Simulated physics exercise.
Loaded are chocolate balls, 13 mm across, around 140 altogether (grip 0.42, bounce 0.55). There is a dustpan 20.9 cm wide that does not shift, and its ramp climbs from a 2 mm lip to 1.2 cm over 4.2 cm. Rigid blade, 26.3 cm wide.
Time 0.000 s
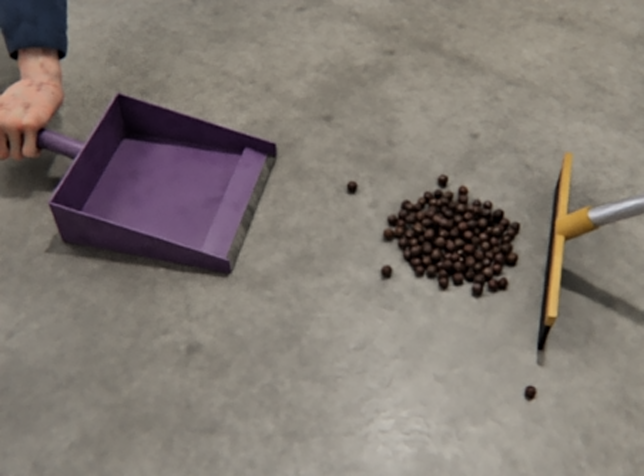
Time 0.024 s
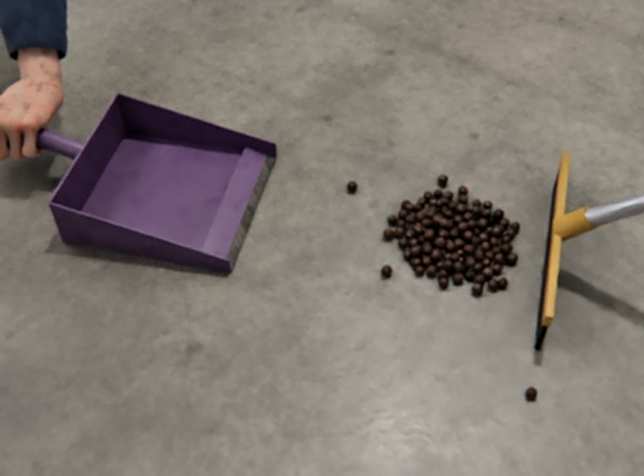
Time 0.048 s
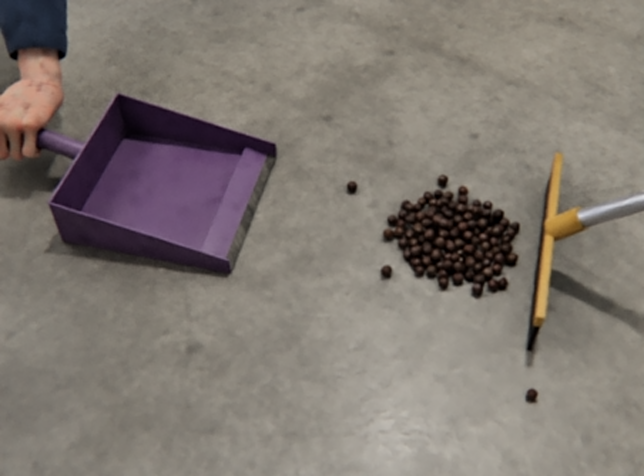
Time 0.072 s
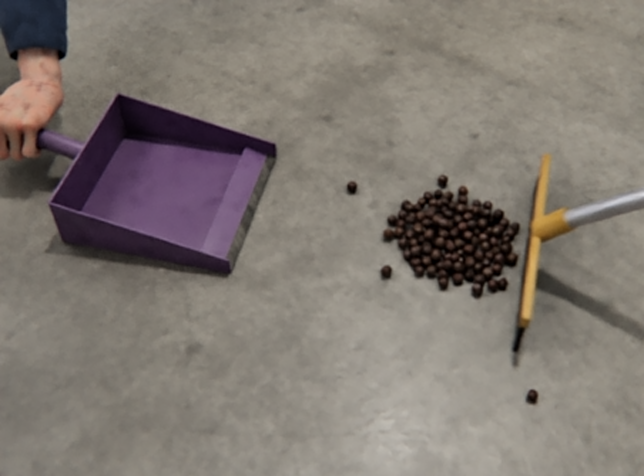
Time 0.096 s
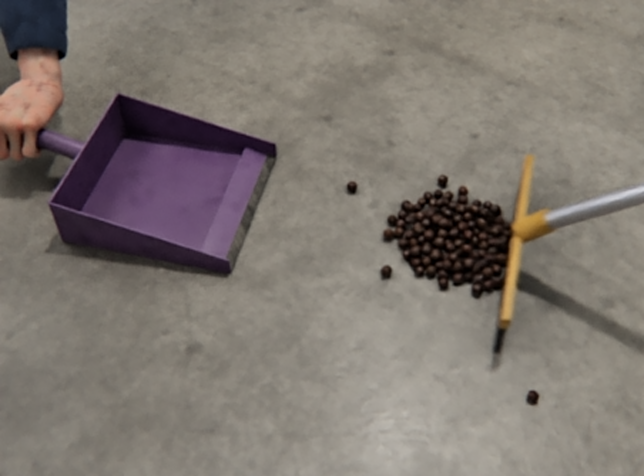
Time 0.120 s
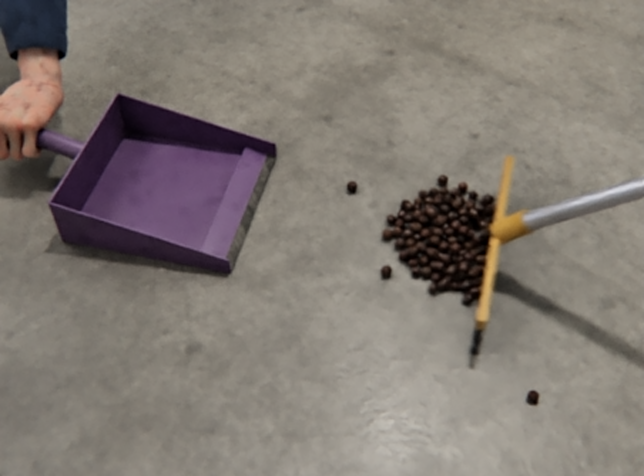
Yellow squeegee sliding left across grey concrete and pressing into a pile of small dark balls, while a hand holds a purple dustpan still.
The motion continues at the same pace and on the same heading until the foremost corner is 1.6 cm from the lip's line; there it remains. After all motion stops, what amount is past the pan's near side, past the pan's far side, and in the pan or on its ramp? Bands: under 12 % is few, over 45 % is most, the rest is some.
Near side: Some; far side: Some; pan: Some.
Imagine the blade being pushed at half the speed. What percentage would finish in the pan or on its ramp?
Roughly 25 in a hundred.
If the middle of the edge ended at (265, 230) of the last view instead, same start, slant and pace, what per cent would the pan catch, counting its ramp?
About 50 per cent.
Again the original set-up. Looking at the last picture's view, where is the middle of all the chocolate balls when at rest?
Est. centre at rest: (222, 214) px.
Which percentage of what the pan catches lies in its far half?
30 per cent.
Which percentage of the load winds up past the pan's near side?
I'd put it near 20 percent.
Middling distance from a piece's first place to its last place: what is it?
I'd say near 32 cm.
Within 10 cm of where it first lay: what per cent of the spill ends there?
Roughly 0 in a hundred.
After 0.27 s, middle of the blade 15 cm from the lip; 0 % over the lip, far side 10 %, near side 10 %.
After 0.36 s, middle of the blade 6 cm from the lip; 0 % over the lip, far side 15 %, near side 20 %.
Then, at 0.59 s, middle of the blade 2 cm from the lip; 40 % over the lip, far side 20 %, near side 20 %.
At rest (2.0 s), near side 20 %, far side 20 %, pan 35 %, in front of the lip or behind the blade 25 %.
